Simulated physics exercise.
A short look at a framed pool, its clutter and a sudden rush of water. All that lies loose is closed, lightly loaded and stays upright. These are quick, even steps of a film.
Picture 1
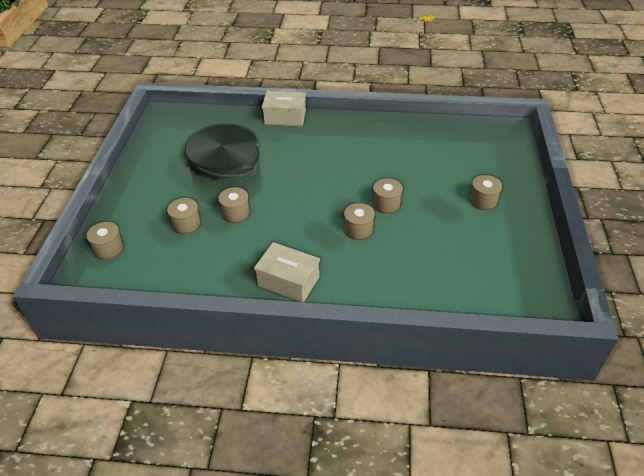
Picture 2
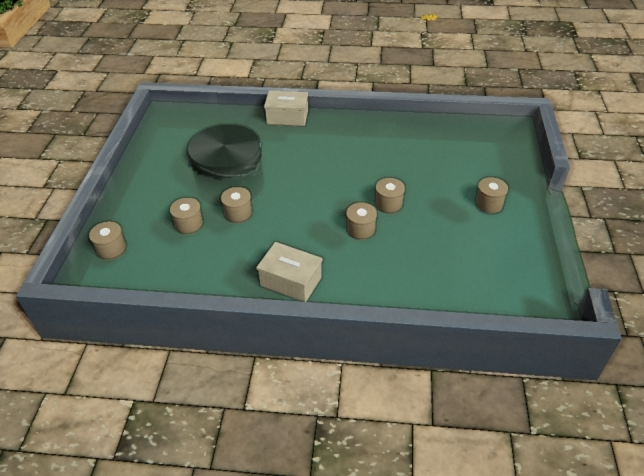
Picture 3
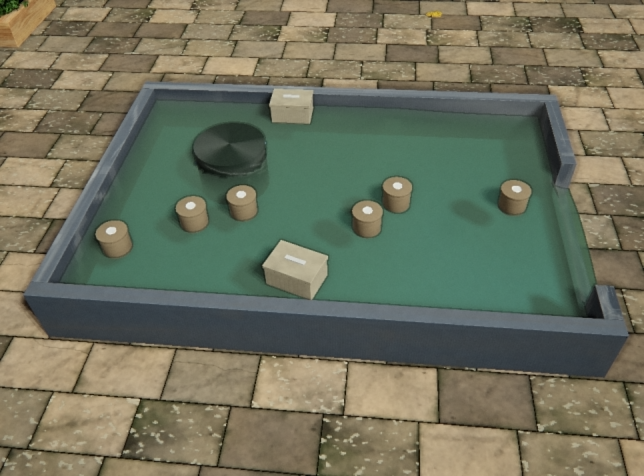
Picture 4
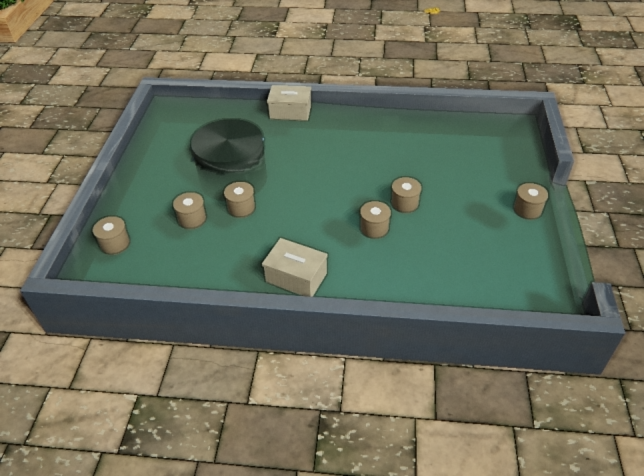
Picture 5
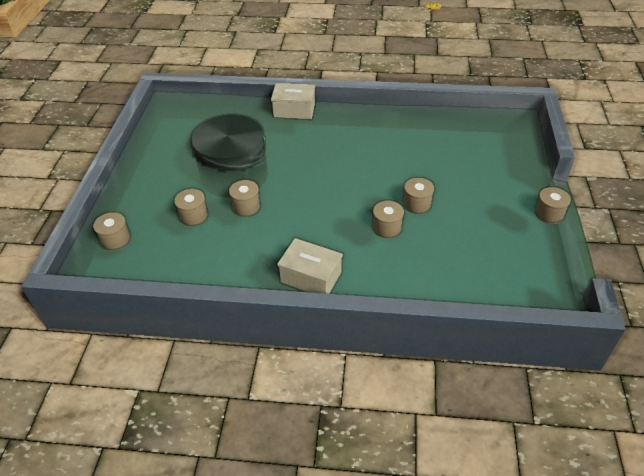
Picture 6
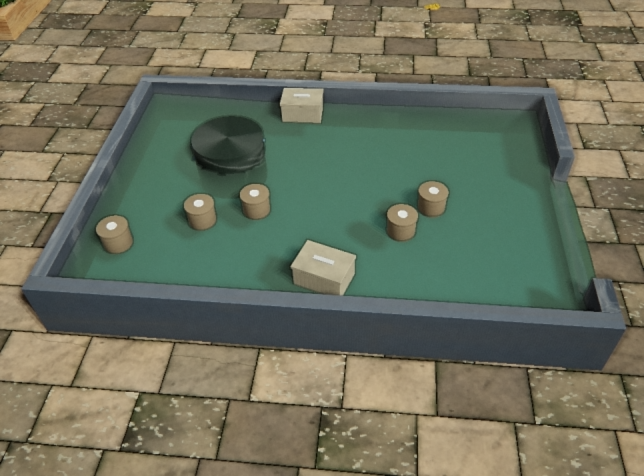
On a stone-paved patio, a framed pool's right wall opening, the nearest round tub drifting out, other tubs and boxes easing rightward.
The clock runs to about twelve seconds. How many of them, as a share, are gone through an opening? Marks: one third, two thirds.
It is between one and two thirds.
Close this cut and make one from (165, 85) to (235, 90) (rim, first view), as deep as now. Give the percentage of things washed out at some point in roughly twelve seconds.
Close to 20 %.
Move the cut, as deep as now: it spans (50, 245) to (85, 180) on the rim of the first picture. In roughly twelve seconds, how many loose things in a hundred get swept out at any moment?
Near 40 in a hundred.
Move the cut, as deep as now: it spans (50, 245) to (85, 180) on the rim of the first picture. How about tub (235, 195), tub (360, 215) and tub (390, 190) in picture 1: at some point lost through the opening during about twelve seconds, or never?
In turn: Out, inside, still in.
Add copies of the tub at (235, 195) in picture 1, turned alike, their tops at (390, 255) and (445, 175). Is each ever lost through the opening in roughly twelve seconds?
In that order: Through, carried outside.
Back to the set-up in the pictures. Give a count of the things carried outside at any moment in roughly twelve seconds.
I count 3.
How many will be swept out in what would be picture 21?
The number is 3.
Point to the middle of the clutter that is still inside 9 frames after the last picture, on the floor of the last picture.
Close to (347, 243).
A moment on, 1 of 8 are out; 7 afloat.
Next, 1 of 8 are out; 7 afloat.
Later, 3 of 8 are out; 5 afloat.
In the end, 3 of 8 are out; 5 afloat.
